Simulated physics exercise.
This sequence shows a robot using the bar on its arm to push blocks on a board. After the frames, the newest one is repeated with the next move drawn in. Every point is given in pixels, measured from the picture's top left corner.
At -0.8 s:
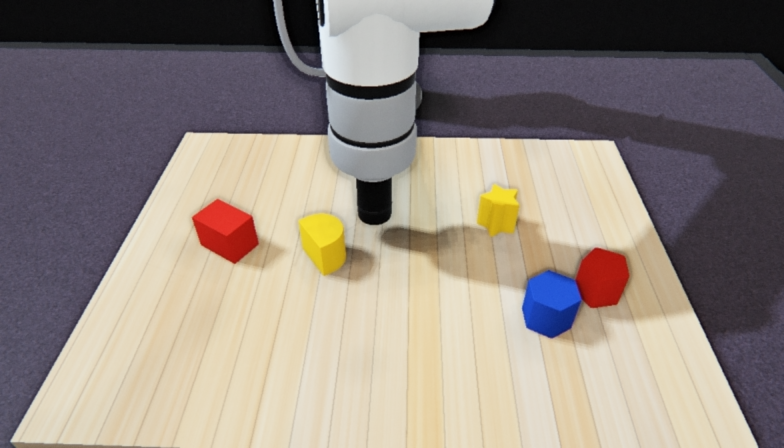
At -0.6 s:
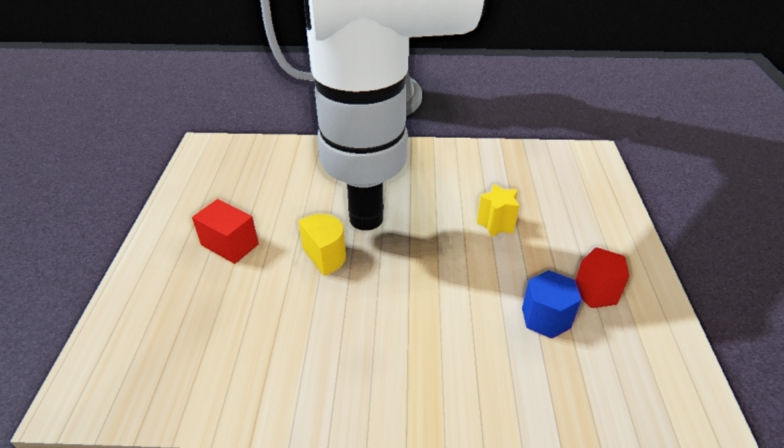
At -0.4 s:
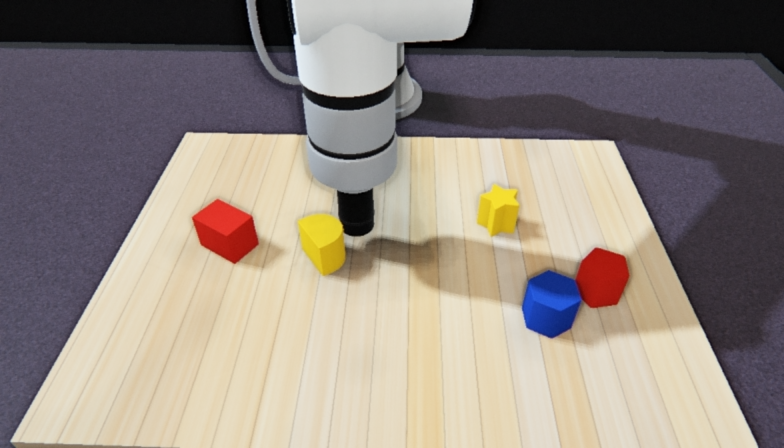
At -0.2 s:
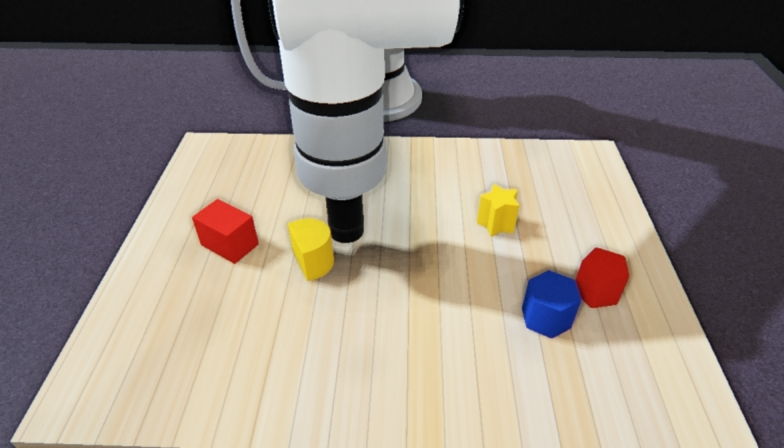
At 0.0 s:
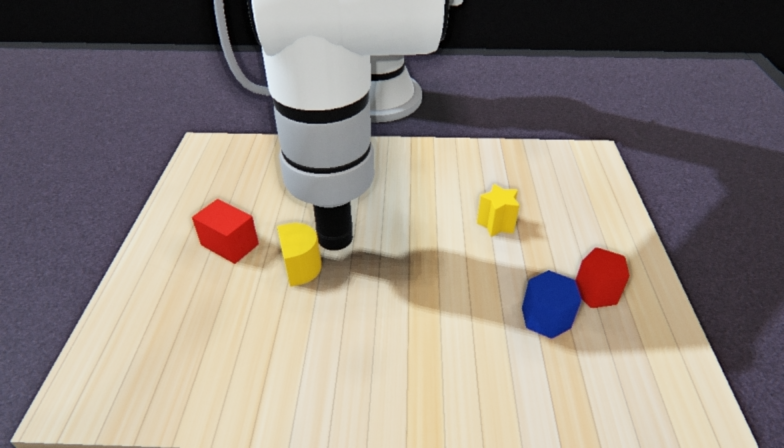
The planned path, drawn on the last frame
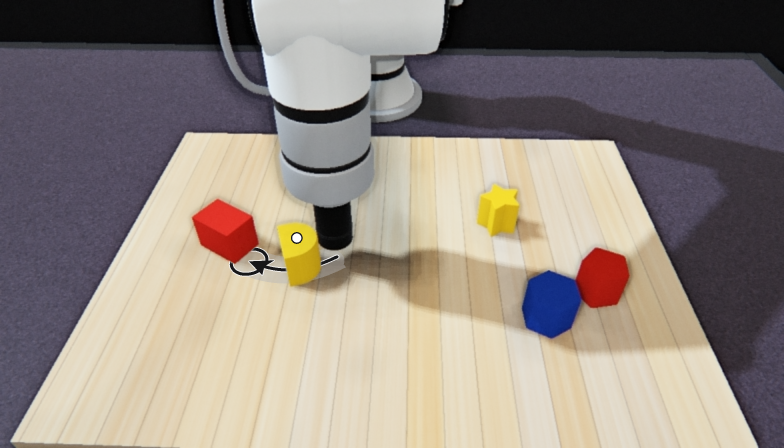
We see a robot arm with a black bar move left and toward the viewer over a wooden board, then push a yellow half-round block a short way in that direction, turning it slightly, while the other blocks stay still.
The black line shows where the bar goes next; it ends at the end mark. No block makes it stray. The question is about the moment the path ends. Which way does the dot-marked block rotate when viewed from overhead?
Top view: Counterclockwise.
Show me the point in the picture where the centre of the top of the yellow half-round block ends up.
It should be at (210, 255) by then.
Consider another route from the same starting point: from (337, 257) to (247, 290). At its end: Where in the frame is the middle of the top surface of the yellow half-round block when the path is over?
(198, 264)
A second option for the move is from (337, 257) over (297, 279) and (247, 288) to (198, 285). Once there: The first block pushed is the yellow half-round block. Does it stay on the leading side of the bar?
I expect it to be in front.
Path on the board, from (337, 257) via (308, 268) and (277, 269), ending at (249, 261); the dot is on the yellow half-round block.
The first path, step by step. One third of the way, bar (305, 250); yellow half-round block (264, 248).
Two thirds of the way, bar (272, 252); yellow half-round block (231, 253).
At the end, bar (245, 244); red oblong block (216, 213); yellow half-round block (210, 255), turned 55° anticlockwise.
